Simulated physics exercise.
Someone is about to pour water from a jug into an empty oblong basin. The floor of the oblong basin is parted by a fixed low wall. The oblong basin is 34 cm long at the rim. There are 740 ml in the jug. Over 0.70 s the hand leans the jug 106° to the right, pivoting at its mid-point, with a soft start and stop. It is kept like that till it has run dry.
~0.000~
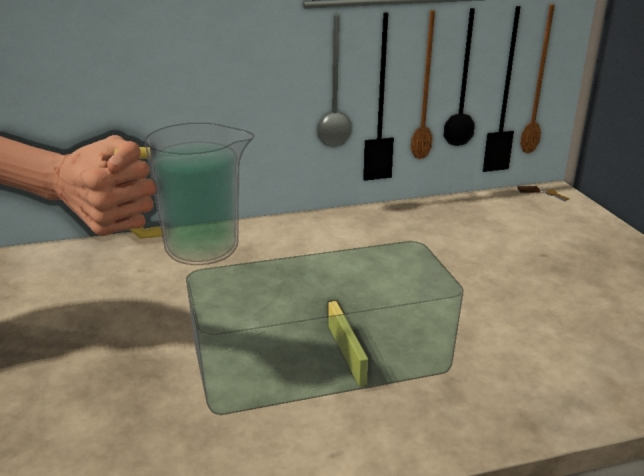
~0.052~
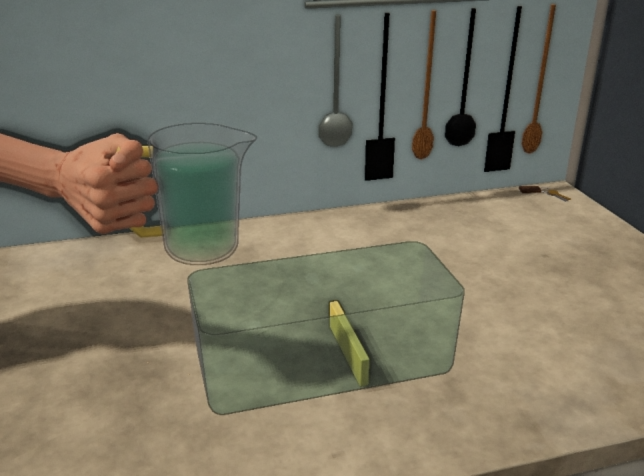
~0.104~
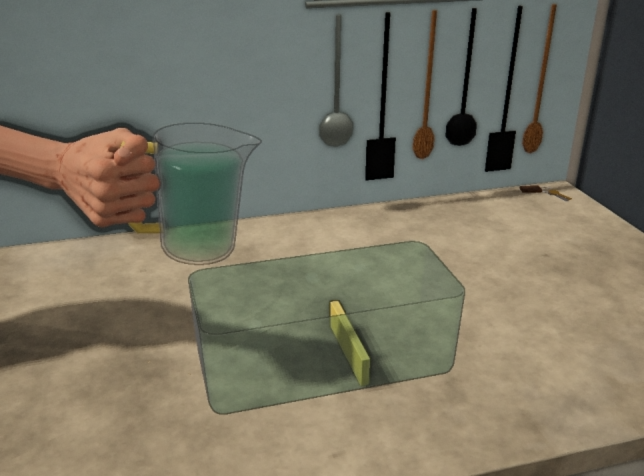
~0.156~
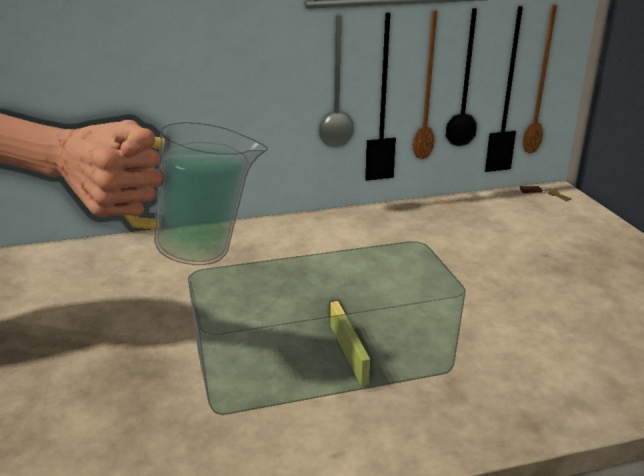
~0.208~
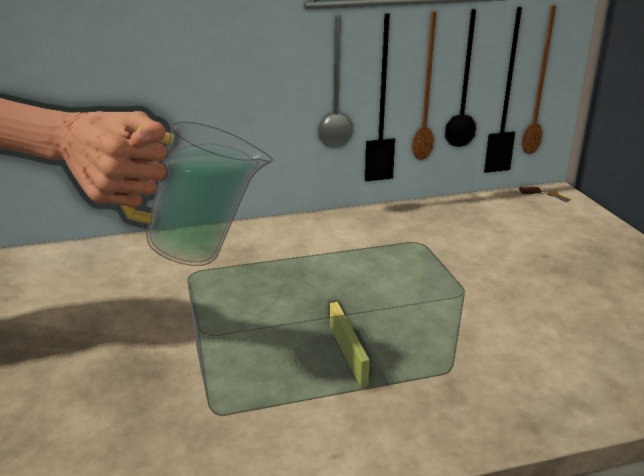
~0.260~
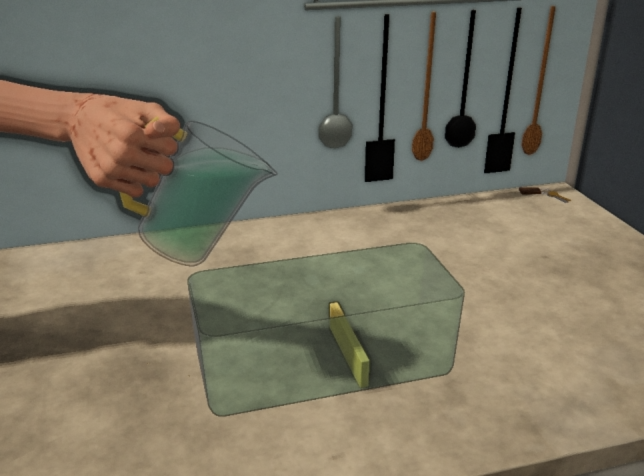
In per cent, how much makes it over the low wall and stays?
About 5 per cent.
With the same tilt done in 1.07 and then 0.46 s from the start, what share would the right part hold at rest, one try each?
First 5, then 5 per cent.
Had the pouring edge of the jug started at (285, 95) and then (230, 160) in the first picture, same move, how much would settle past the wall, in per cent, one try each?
First 65, then 10 per cent.
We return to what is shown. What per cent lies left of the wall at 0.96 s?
Some 84 per cent.
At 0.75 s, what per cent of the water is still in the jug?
About 18 per cent.
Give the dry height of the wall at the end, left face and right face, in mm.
Some 20 mm on the left and 42 mm on the right.
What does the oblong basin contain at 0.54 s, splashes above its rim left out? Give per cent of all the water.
Near 14 in a hundred.
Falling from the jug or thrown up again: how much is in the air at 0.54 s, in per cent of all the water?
Near 22 in a hundred.
By 0.54 s the tilt is 93° and 64 per cent is still to pour, 14 is left of the wall and 0 right of it.
By 0.75 s the tilt is 106° and 19 per cent is still to pour, 62 is left of the wall and 1 right of it.
By 0.96 s the tilt is 106° and 2 per cent is still to pour, 85 is left of the wall and 4 right of it.
By 1.20 s the tilt is 106° and 0 per cent is still to pour, 90 is left of the wall and 5 right of it.
At rest 90 per cent lies left of the wall, 5 right of it and 5 outside.
